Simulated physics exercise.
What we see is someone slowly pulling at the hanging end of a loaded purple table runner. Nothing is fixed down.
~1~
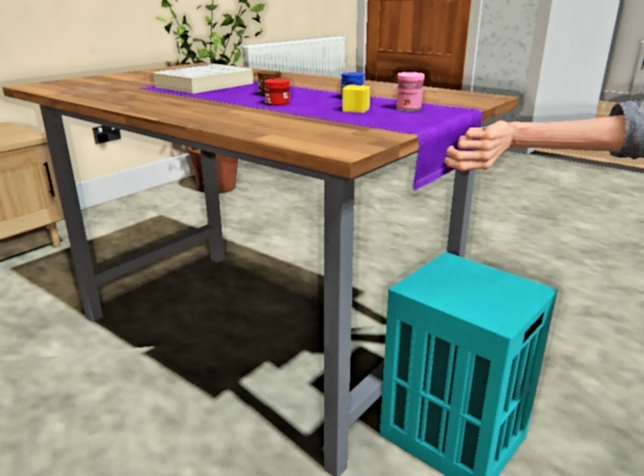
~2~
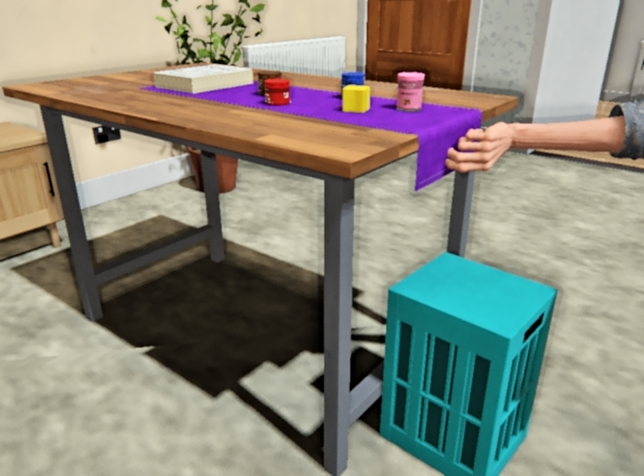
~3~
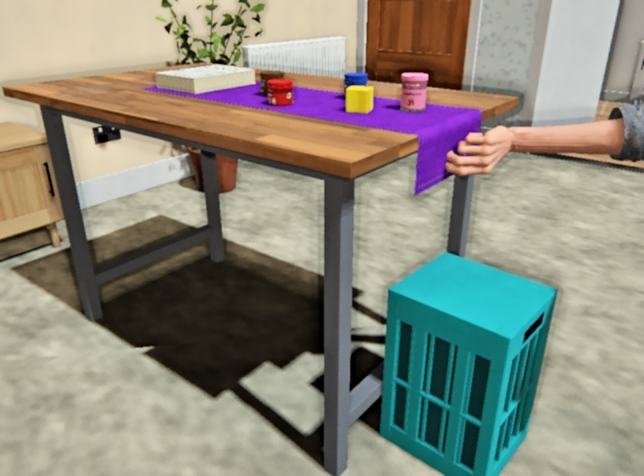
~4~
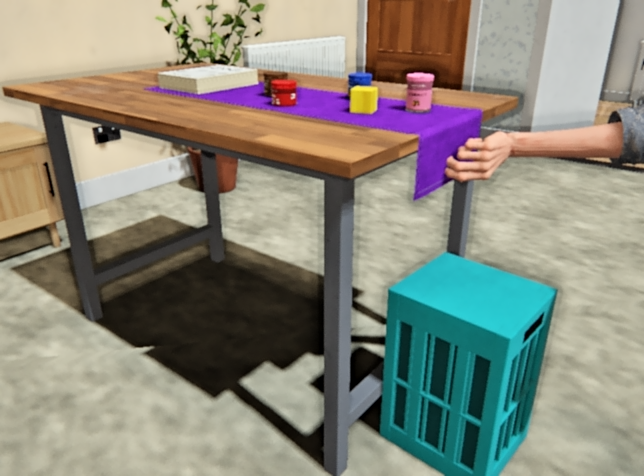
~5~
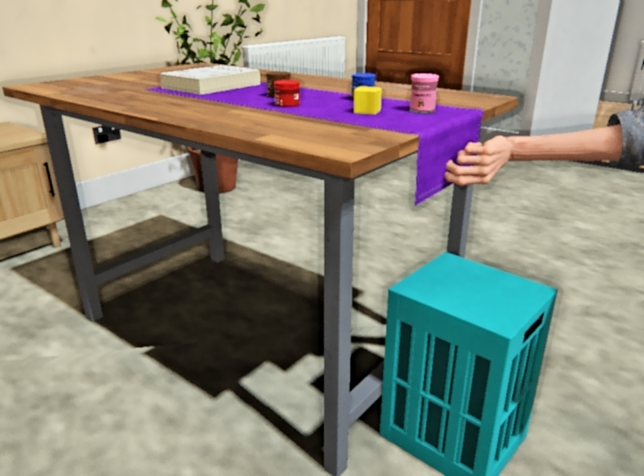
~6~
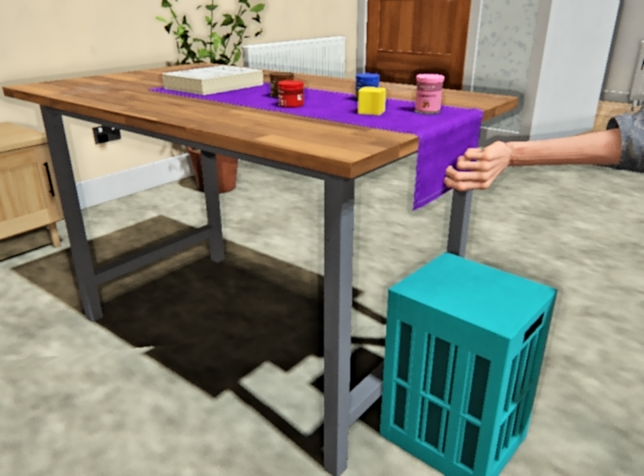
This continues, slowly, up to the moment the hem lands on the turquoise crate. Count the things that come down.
The answer is two.
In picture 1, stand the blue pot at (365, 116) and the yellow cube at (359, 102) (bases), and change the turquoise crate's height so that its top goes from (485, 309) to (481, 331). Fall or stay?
The blue pot goes over; the yellow cube goes over.
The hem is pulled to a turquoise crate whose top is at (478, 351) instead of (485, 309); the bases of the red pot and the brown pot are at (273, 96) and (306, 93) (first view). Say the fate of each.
The red pot keeps its place on top; the brown pot remains up.
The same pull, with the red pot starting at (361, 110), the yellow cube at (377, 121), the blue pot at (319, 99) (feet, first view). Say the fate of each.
The red pot falls, the yellow cube drops off, the blue pot keeps its place on top.
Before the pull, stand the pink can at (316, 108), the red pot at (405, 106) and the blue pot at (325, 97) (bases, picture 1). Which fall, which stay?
The pink can goes over, the red pot tumbles off, the blue pot does not fall.
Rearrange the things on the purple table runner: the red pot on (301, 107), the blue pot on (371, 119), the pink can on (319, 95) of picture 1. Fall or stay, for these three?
The red pot stays on, the blue pot comes down, the pink can remains up.
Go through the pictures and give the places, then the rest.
Hem (413, 191); pink can (411, 74); yellow cube (356, 87); blue pot (353, 74); red pot (277, 81); brown pot (269, 72); top of the crate (485, 309), in the first picture.
Hem (415, 191); pink can (411, 74), in the second picture.
Hem (414, 196); yellow cube (360, 88), in the third picture.
Hem (413, 201); blue pot (360, 74); top of the crate (485, 309), in the fourth picture.
Hem (415, 206); red pot (287, 82), in the fifth picture.
Hem (413, 211); pink can (430, 76); yellow cube (372, 89); blue pot (367, 75); red pot (291, 82); brown pot (282, 73), in the sixth picture.
Early on, hem near (445, 225); all still up.
Midway, hem on the crate; pink can and yellow cube gone.
Finally, hem on the crate; pink can and yellow cube gone. Over the edge go two.
